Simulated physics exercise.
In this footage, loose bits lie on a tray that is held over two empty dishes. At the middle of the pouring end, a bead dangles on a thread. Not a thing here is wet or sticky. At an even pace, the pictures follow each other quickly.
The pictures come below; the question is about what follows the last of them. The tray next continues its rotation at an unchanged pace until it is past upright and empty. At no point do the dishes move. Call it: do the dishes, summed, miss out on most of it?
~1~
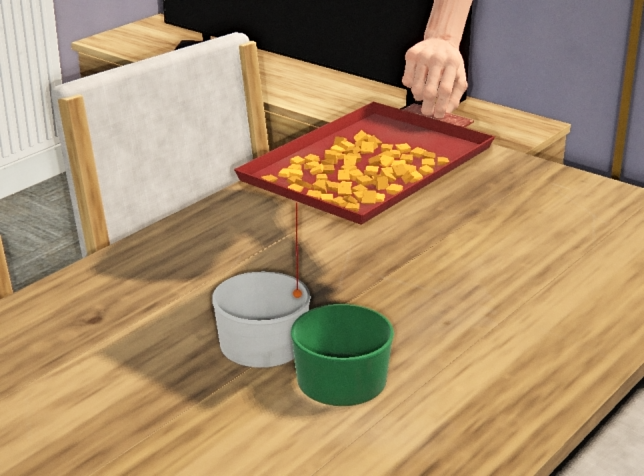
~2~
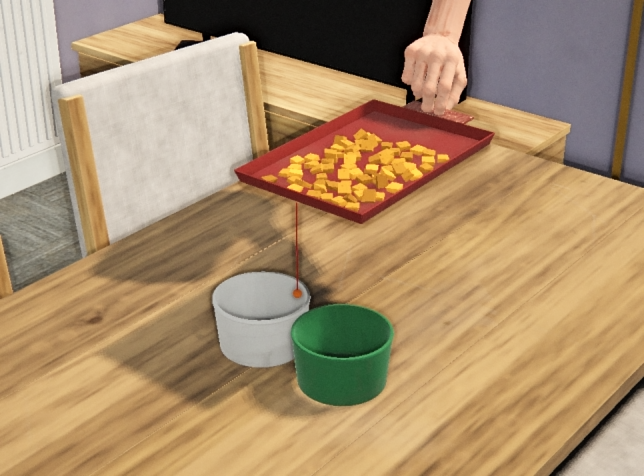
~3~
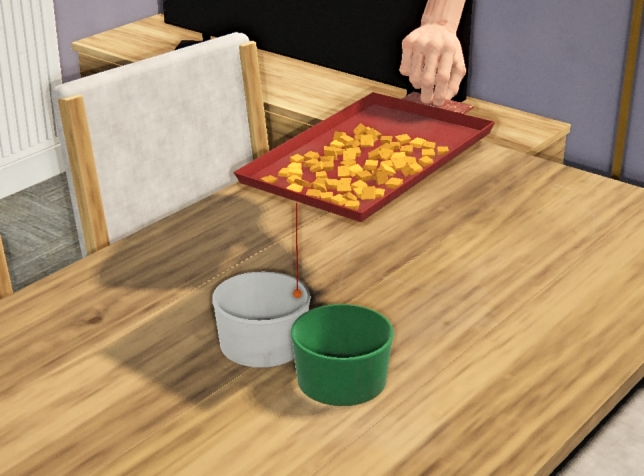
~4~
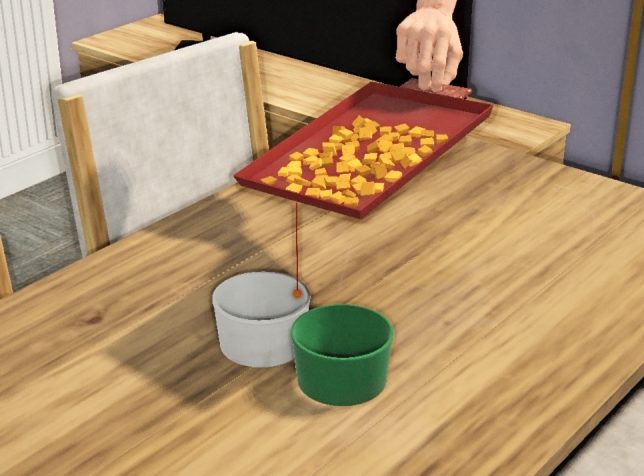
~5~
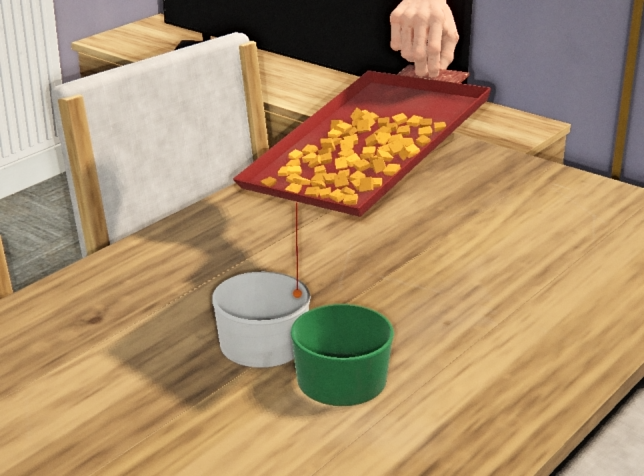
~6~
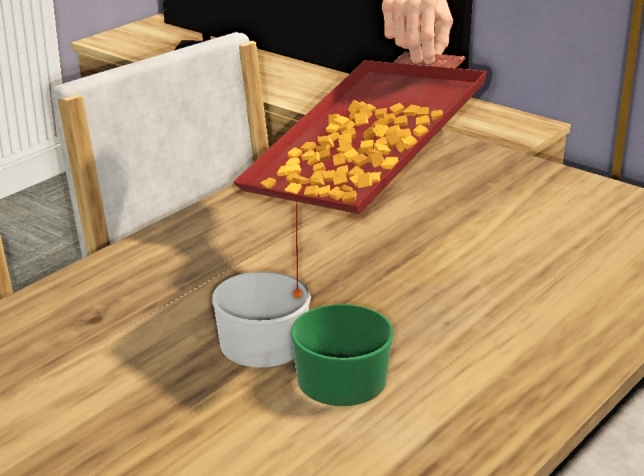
No, most of it lands in them.
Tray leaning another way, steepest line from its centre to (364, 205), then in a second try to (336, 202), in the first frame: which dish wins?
For the first place it's the right-side dish, for the second the right-side dish.
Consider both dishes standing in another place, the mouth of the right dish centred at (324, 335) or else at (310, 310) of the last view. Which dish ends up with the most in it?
Well, first the left-hand one, then the left-hand one.
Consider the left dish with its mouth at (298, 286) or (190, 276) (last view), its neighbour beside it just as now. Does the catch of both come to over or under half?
Placing 1: A minority of it. Placing 2: A majority of it.
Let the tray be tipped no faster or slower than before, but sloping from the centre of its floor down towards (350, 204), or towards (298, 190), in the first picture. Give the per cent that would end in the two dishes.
It comes to about 90 per cent the first time and about 50 per cent the second.
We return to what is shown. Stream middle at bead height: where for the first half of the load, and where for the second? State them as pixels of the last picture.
Around (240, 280) first; around (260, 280) second.
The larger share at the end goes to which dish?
That would be the leftward one.
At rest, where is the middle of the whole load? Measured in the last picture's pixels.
I'd mark it at roughly (252, 332).
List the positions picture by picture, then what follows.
The first picture shows corners of the pouring end at (240, 169) and (361, 212), level; middle of the load at (355, 175), small crackers; left dish at (230, 335); right dish at (311, 373); bead on its thread at (297, 293).
The second picture shows corners of the pouring end at (240, 170) and (361, 211), level; middle of the load at (355, 174).
The third picture shows corners of the pouring end at (239, 171) and (360, 210), tipped barely, lowest at the left corner; middle of the load at (355, 171).
The fourth picture shows corners of the pouring end at (239, 174) and (359, 207), tipped a little, lowest at the left corner; middle of the load at (354, 165).
The fifth picture shows corners of the pouring end at (239, 177) and (358, 205), tipped a little, lowest at the left corner; middle of the load at (353, 160).
The sixth picture shows corners of the pouring end at (238, 180) and (356, 203), tipped clearly, lowest at the left corner; middle of the load at (351, 155); left dish at (230, 335); right dish at (311, 373).
Soon, tray tipped steeply; nearly all on the tray; a small part in the air.
A while on, tray tipped past a quarter turn; a small part on the tray; about half in the left dish; a small part outside both; about a third in the air.
Towards the end, tray tipped past a quarter turn; most in the left dish; a small part outside both.
Finally, tray tipped past a quarter turn; none in the right dish; most in the left dish; a small part outside both.
